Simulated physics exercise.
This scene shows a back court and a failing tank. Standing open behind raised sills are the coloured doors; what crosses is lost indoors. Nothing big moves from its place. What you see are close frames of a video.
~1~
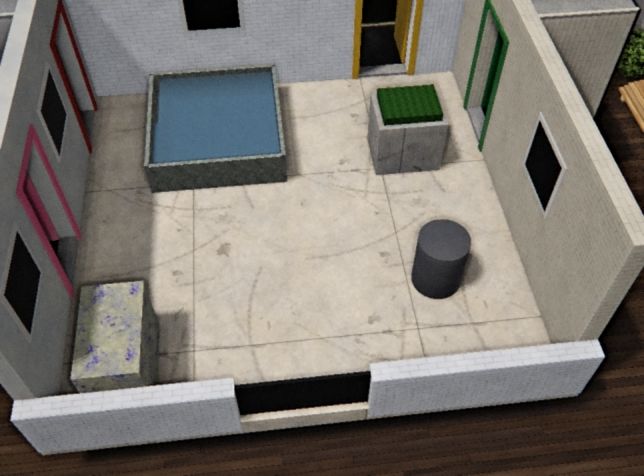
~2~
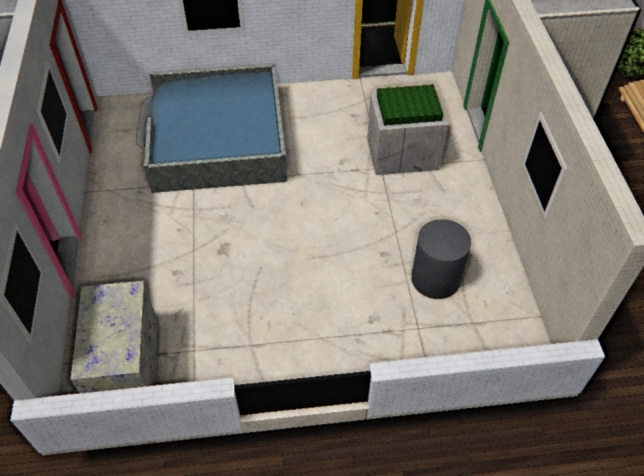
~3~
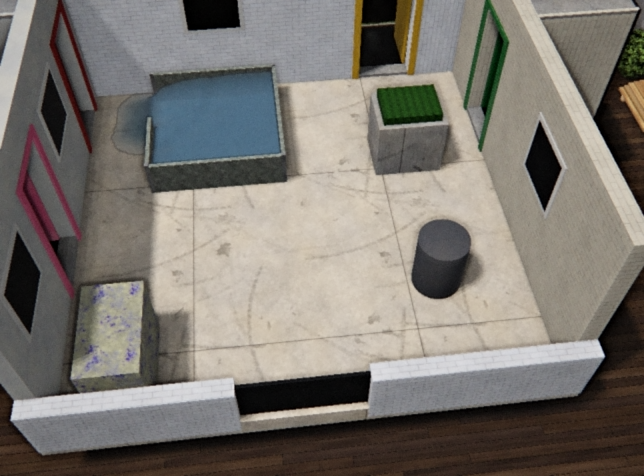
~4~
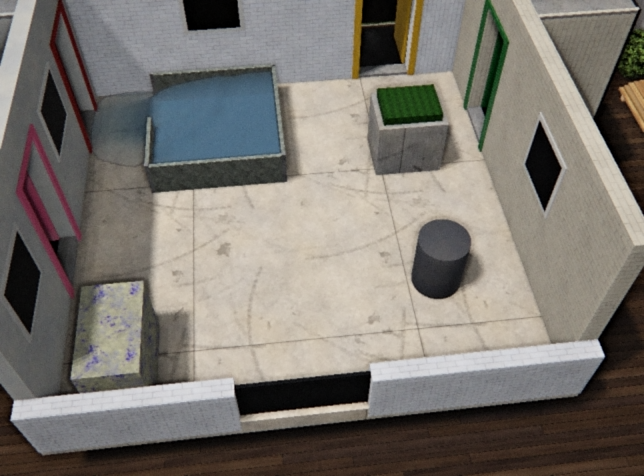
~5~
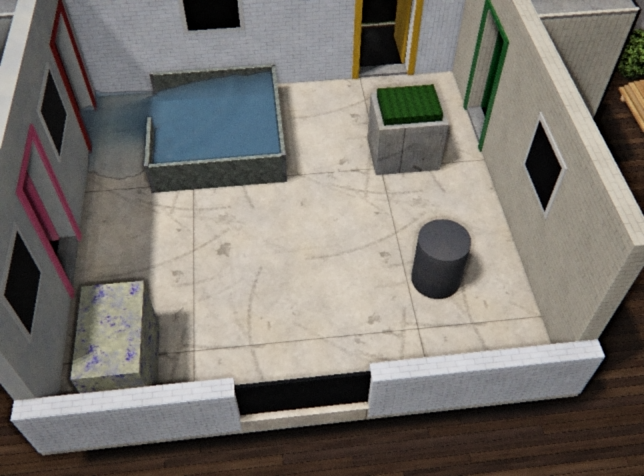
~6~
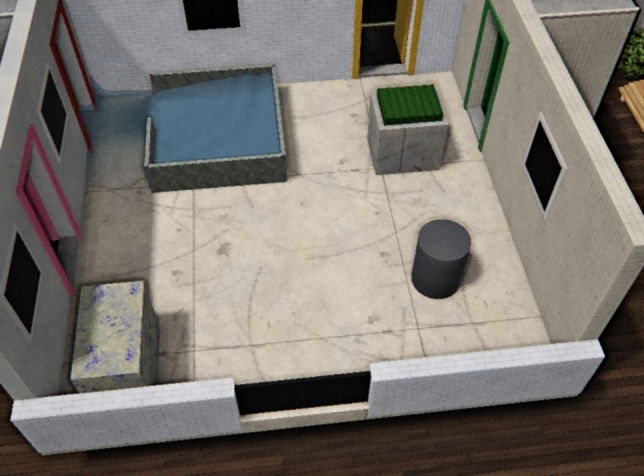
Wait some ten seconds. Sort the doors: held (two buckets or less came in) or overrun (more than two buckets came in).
Sorted: Pink door held, red door overrun, yellow door held, green door held.
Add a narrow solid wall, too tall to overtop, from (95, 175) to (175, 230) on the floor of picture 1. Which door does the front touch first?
It's the red one.
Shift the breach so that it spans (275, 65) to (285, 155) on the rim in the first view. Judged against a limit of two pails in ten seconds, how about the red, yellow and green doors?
Red stays within the limit, yellow exceeds the limit, green exceeds the limit.
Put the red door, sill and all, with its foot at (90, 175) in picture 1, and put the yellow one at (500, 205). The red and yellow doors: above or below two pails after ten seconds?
Red is flooded, yellow is not flooded.
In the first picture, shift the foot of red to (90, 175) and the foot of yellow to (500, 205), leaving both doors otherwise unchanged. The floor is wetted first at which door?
Result: The red-painted one.
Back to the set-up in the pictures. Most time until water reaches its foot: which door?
Result: The green door.
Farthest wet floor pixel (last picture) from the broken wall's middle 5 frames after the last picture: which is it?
Best guess: Near (80, 239).
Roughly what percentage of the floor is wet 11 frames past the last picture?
My guess is around 15 in a hundred.
A moment on, water covers 5 % of the floor; the pink door not reached, the red door far over two buckets in, the yellow door not reached, the green door not reached.
Next, water covers 15 % of the floor; the pink door wet at the sill, nothing in, the red door far over two buckets in, the yellow door not reached, the green door not reached.
Then, water covers 25 % of the floor; the pink door wet at the sill, nothing in, the red door far over two buckets in, the yellow door wet at the sill, nothing in, the green door not reached.
Later, water covers 45 % of the floor; the pink door wet at the sill, nothing in, the red door far over two buckets in, the yellow door wet at the sill, nothing in, the green door wet at the sill, nothing in.
In the end, water covers 70 % of the floor; the pink door wet at the sill, nothing in, the red door far over two buckets in, the yellow door wet at the sill, nothing in, the green door wet at the sill, nothing in.
